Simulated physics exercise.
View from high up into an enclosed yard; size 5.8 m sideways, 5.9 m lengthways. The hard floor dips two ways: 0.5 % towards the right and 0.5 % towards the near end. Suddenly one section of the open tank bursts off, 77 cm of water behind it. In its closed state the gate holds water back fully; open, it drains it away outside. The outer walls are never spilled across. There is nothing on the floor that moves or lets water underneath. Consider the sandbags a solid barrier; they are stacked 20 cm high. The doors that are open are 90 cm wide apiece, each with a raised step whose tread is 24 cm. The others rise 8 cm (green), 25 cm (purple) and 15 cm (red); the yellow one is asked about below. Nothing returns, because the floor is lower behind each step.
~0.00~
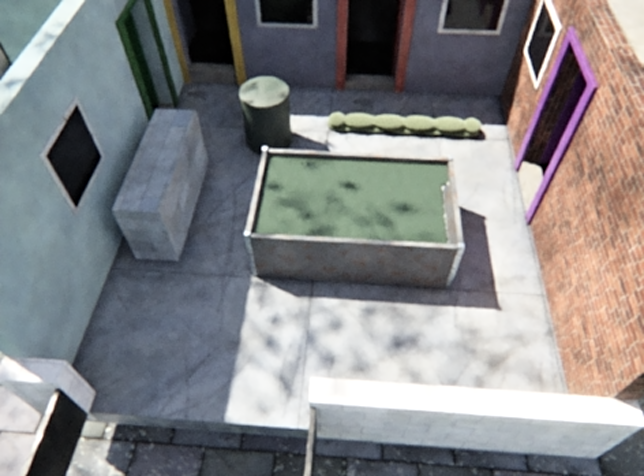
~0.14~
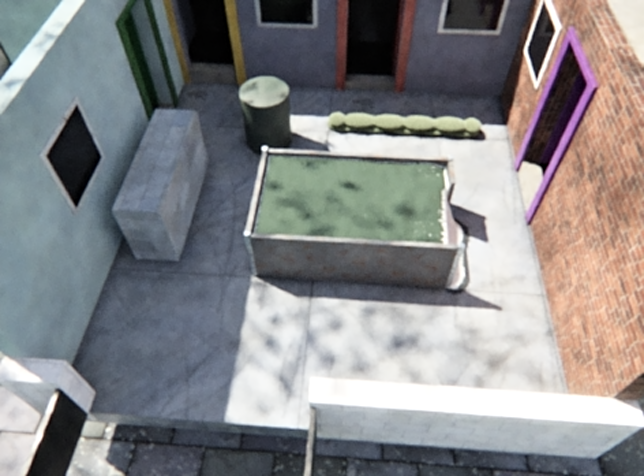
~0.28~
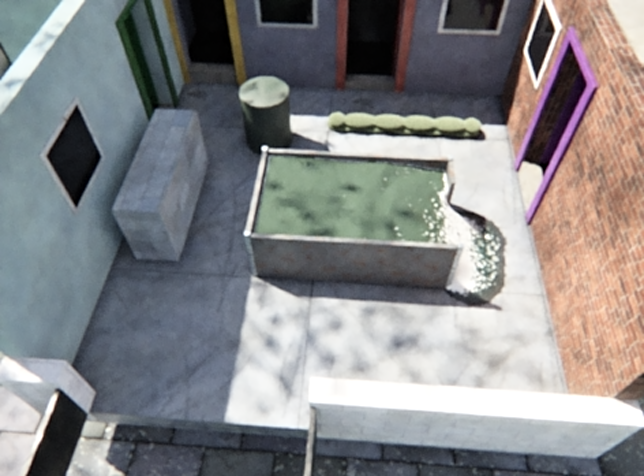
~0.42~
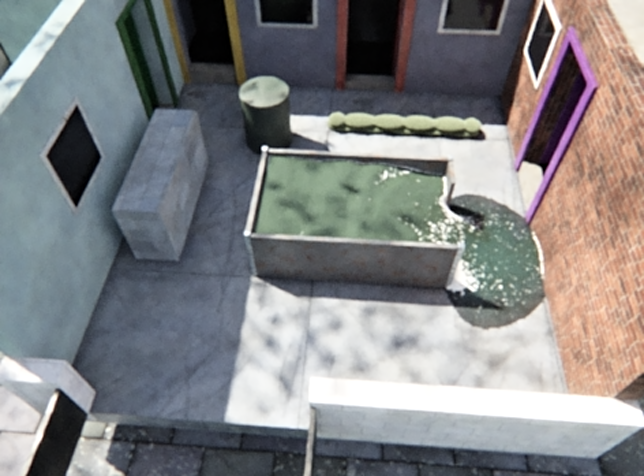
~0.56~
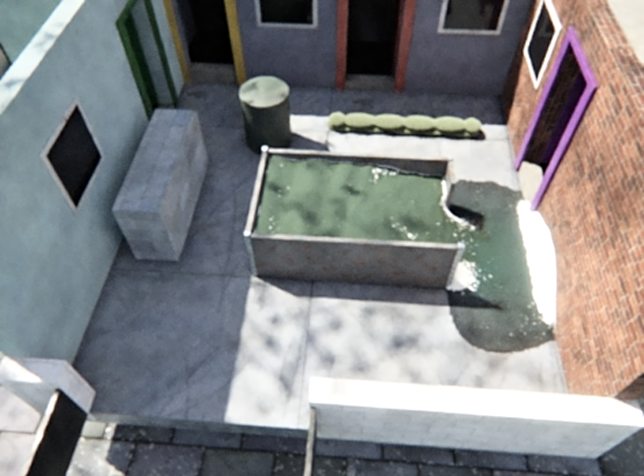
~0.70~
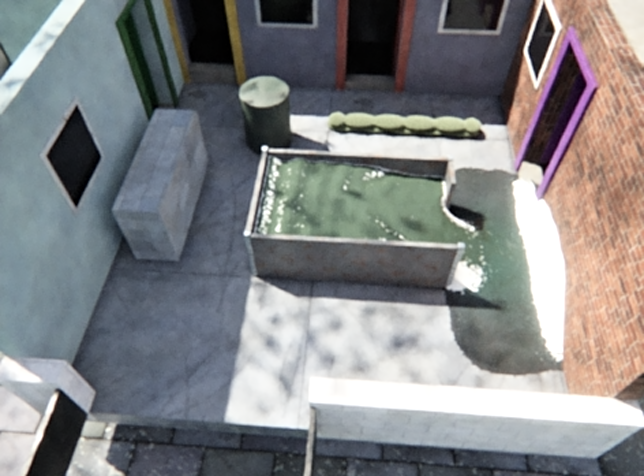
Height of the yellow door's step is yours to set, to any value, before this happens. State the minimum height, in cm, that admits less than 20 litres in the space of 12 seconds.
9 cm, roughly.
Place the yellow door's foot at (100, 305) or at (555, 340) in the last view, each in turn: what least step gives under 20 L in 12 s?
16 and 26 cm.
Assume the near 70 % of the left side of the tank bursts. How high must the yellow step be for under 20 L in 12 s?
The answer is some 18 cm.
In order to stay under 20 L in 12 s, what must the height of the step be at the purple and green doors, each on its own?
About 18 cm at purple and 10.0 cm at green.
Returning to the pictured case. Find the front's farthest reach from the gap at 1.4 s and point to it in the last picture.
The farthest wet point sits near (502, 106).
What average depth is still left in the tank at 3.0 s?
I'd put it near 30 cm.
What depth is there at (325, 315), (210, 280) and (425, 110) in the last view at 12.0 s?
Depth: About 7, 6, 6 cm.
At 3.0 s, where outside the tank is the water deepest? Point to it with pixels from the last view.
Around pixel (574, 426).
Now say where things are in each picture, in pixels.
The first frame shows the open tank at (355, 199) is whole and still, 77 cm deep; the yellow door at (204, 32) is dry.
In the second frame, the gap is at (446, 242), the front 0.3 m out at (463, 236); the back of the open tank holds 77 cm.
In the third frame, the gap is at (445, 242), the front 0.8 m out at (499, 249); the back of the open tank holds 77 cm.
In the fourth frame, water pours out at (445, 244) and has run 1.3 m, to (543, 287); about 9 cm deep outside, 77 cm at the back.
In the fifth frame, the front is at (522, 196), 1.4 m from the gap at (445, 243); 2.9 m2 of floor is wet, 75 cm left at the back.
In the sixth frame, water pours out at (445, 243) and has run 1.6 m, to (560, 365); about 8 cm deep outside, 67 cm at the back; 4.7 m in a straight line remain to the yellow door at (204, 32).
After 1.4 s water covers 15 % of the floor, deepest (56 cm) near (574, 426); it has not reached the yellow door.
After 3.0 s water covers 60 % of the floor, deepest (39 cm) near (574, 426); it has not reached the yellow door.
After 12.0 s water covers 95 % of the floor, deepest (11 cm) near (524, 205); 7 cm at the yellow door, 0 litres in over its 25 cm step.
At the yellow door as built, the water arrived by 4.5 s and peaked near 15 cm at 7.0 s.
With a step of 7.5 cm, 34 litres would have come in within the 12 s; with 10 cm, 12 litres. So under 20 litres takes about 9 cm.
